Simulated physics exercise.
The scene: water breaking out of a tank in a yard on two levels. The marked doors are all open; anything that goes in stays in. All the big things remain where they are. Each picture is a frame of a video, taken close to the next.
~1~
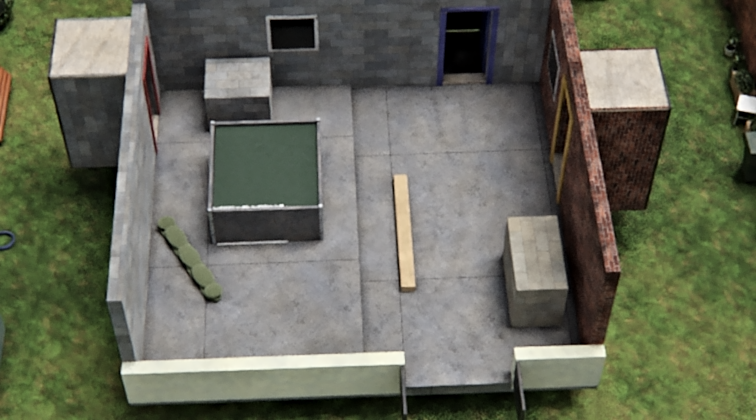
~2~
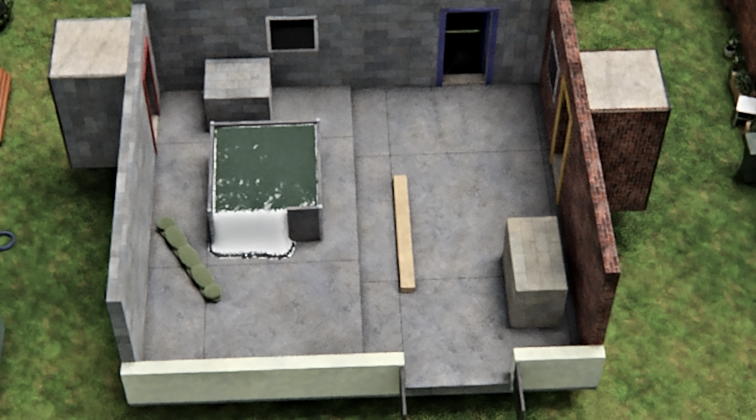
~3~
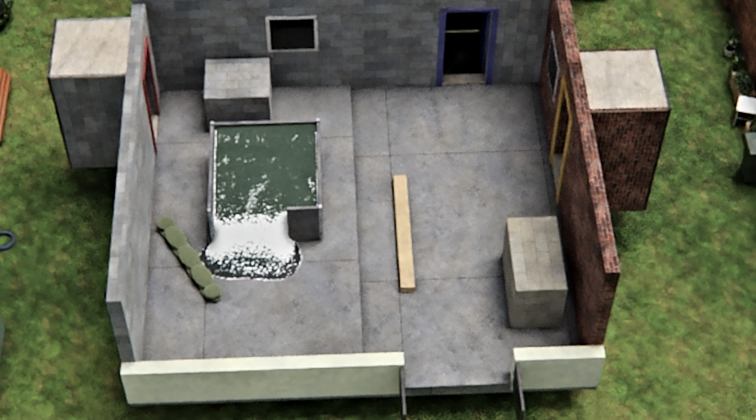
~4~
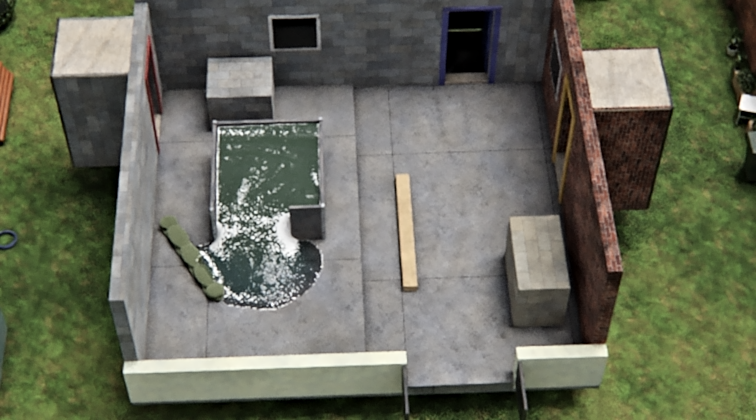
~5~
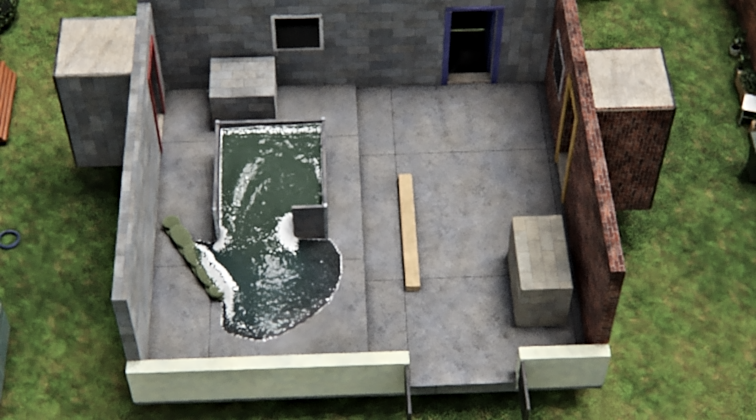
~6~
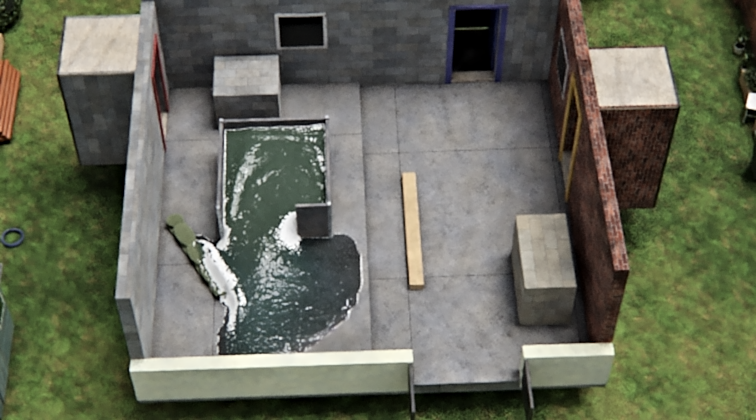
A walled grey yard held a tank of dark green water, which poured out through the tank's front, spread across the paved floor, and pushed against the green hedge-like strip on the left.
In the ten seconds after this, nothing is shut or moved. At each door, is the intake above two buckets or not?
Red door: Above, yellow door: Not above, blue door: Not above.
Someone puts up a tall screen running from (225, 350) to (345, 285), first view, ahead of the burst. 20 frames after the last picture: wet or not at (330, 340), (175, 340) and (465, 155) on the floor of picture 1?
The first spot is swamped, the second swamped, the third untouched.
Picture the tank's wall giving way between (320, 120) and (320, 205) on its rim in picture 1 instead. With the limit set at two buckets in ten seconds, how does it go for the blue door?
Here the blue door overshoots.
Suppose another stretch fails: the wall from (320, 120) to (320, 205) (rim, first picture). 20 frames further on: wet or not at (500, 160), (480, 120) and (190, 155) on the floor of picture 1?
Going through them one by one, I'd say waterlogged, then waterlogged, then high and dry.
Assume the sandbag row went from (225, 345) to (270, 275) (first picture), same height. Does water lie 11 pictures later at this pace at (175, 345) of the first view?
At that place: Covered.
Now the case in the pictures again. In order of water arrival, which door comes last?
Result: The blue-painted one.
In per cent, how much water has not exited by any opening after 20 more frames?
Near 98 in a hundred.
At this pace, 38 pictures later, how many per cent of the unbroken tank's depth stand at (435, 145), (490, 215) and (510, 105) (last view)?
Around 2, 4 and 2 percent, in that order.
A moment on, water covers 25 % of the floor; the red door not reached, the yellow door not reached, the blue door not reached.
Next, water covers 30 % of the floor; the red door not reached, the yellow door not reached, the blue door not reached.
Then, water covers 45 % of the floor; the red door wet at the sill, nothing in, the yellow door not reached, the blue door not reached.
Later, water covers 75 % of the floor; the red door under two buckets in, the yellow door wet at the sill, nothing in, the blue door not reached.
In the end, water covers 90 % of the floor; the red door far over two buckets in, the yellow door wet at the sill, nothing in, the blue door wet at the sill, nothing in.
